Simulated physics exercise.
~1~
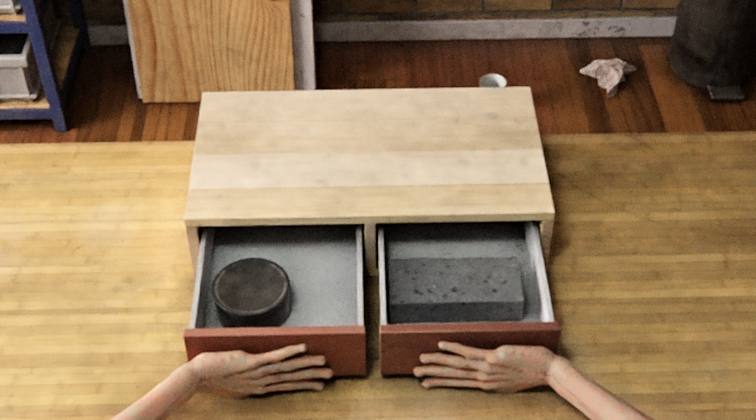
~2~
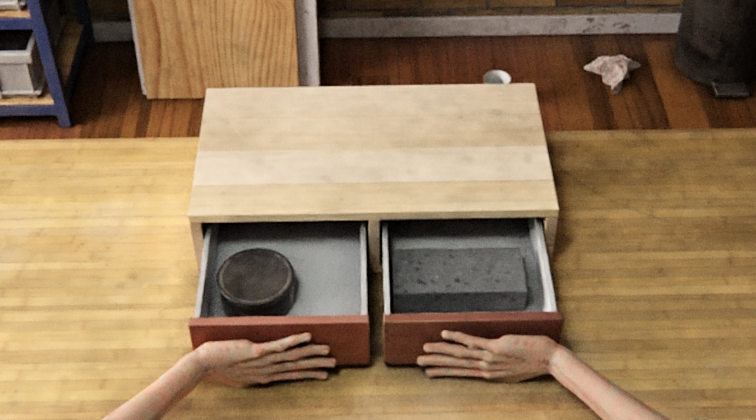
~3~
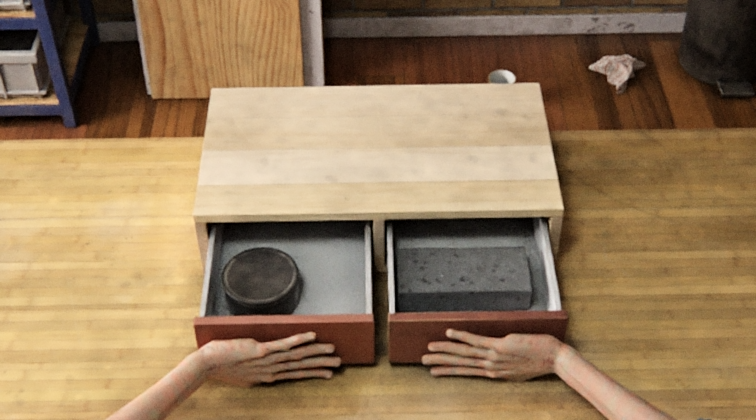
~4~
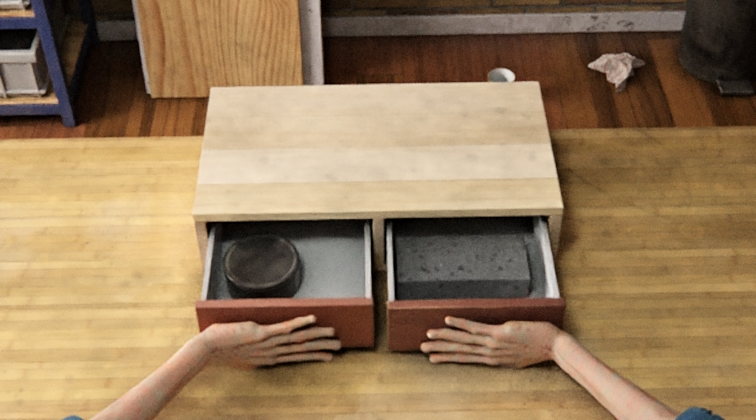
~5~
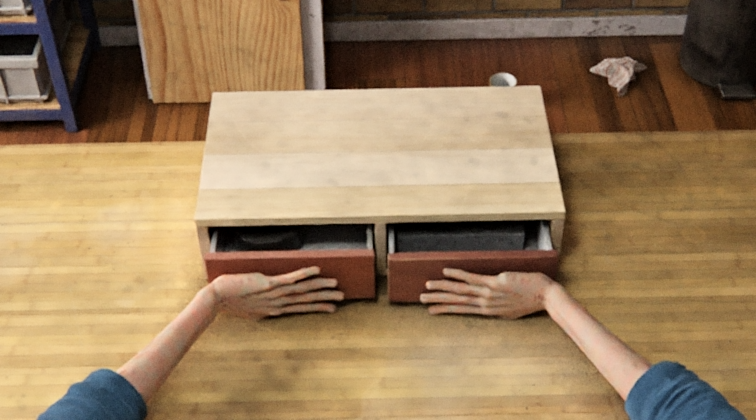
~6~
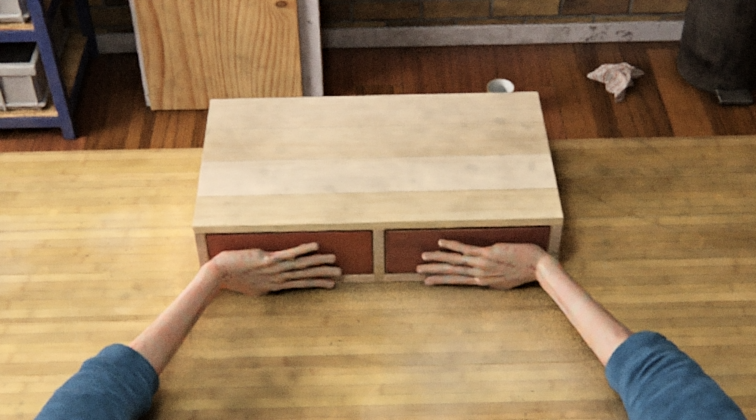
On a wooden tabletop in a workshop-like room, seen from above and in front by a slightly swaying camera, sits a pale wooden chest with two open red-fronted drawers. The left drawer holds a round black tub, and the right one holds a dark grey brick. A hand rests against each drawer front, and at first the drawers barely move. Then both hands push, and the drawers slide inward together, carrying the tub and brick under the chest's top as blue sleeves come into view. Finally both drawers shut flush, hiding their contents, with the hands still against the fronts.
